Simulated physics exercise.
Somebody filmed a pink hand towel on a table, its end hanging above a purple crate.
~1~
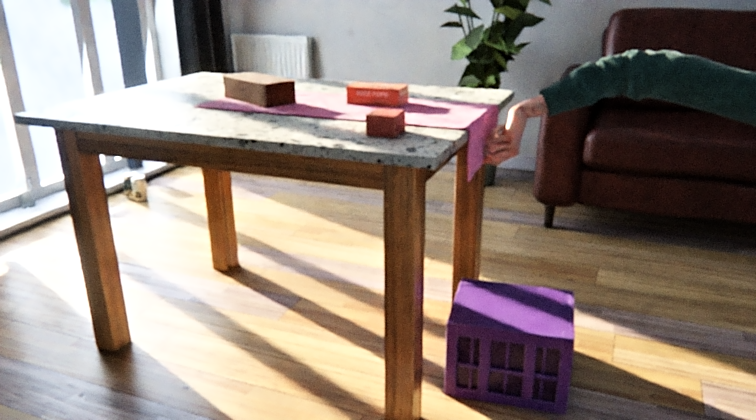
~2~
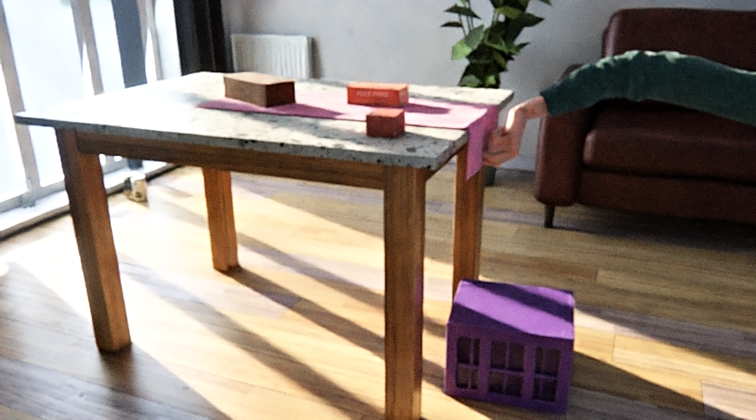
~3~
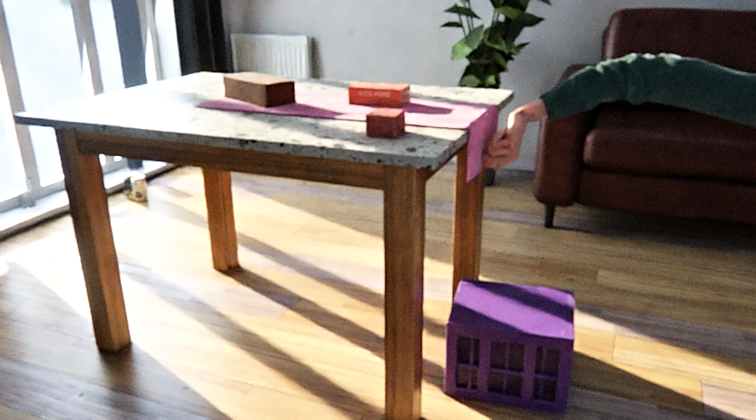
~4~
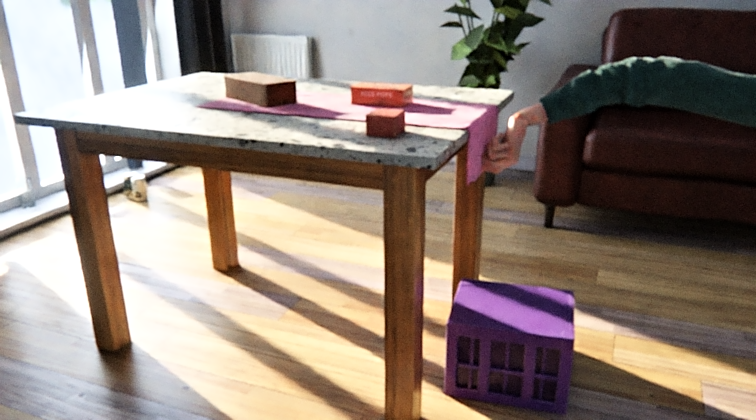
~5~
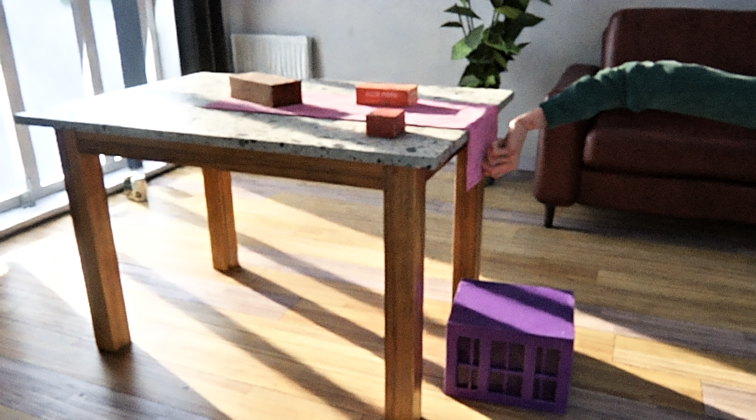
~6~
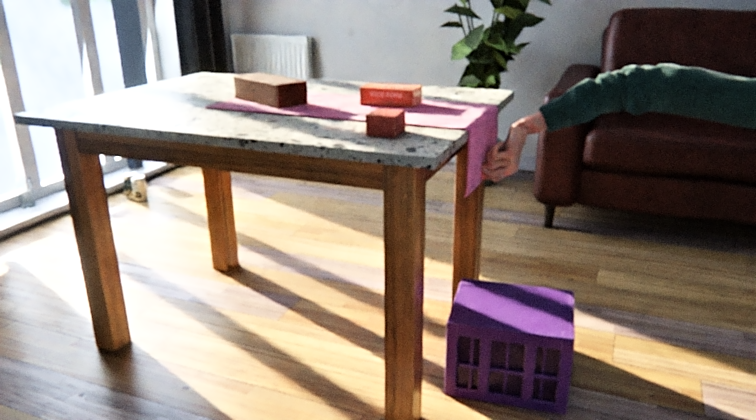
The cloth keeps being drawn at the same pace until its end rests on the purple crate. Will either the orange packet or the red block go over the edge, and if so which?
The orange packet goes over the edge, the red block keeps clear of it.
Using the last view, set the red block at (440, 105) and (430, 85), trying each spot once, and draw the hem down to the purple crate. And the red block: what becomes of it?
First one: It gets pulled off. Second one: It is still on top.
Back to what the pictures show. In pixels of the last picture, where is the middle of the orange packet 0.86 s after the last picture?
It is somewhere near (437, 98).
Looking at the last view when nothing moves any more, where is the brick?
It winds up around (386, 97).
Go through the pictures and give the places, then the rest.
The first frame shows hand towel end (468, 182); orange packet (378, 85); red block (386, 112); brick (258, 77); top of the crate (528, 321).
The second frame shows hand towel end (466, 182), far hem (193, 107); red block (386, 112); red block stands beside the cloth.
The third frame shows hand towel end (466, 183); orange packet (379, 85).
The fourth frame shows hand towel end (467, 185), far hem (196, 107); red block (386, 112).
The fifth frame shows hand towel end (467, 191); orange packet (387, 85).
The sixth frame shows hand towel end (465, 197), far hem (205, 108); orange packet (391, 86); red block (386, 112); top of the crate (528, 321).
Then, 0.86 s later than the last view, hem going down; packet carried along near (437, 98); block as before.
Then, 1.92 s later than the last view, hem going down; packet over the edge; block as before.
Finally, hem on the crate; packet down below near (523, 261); block as before. The orange packet is carried off the end and the red block stays on the table.
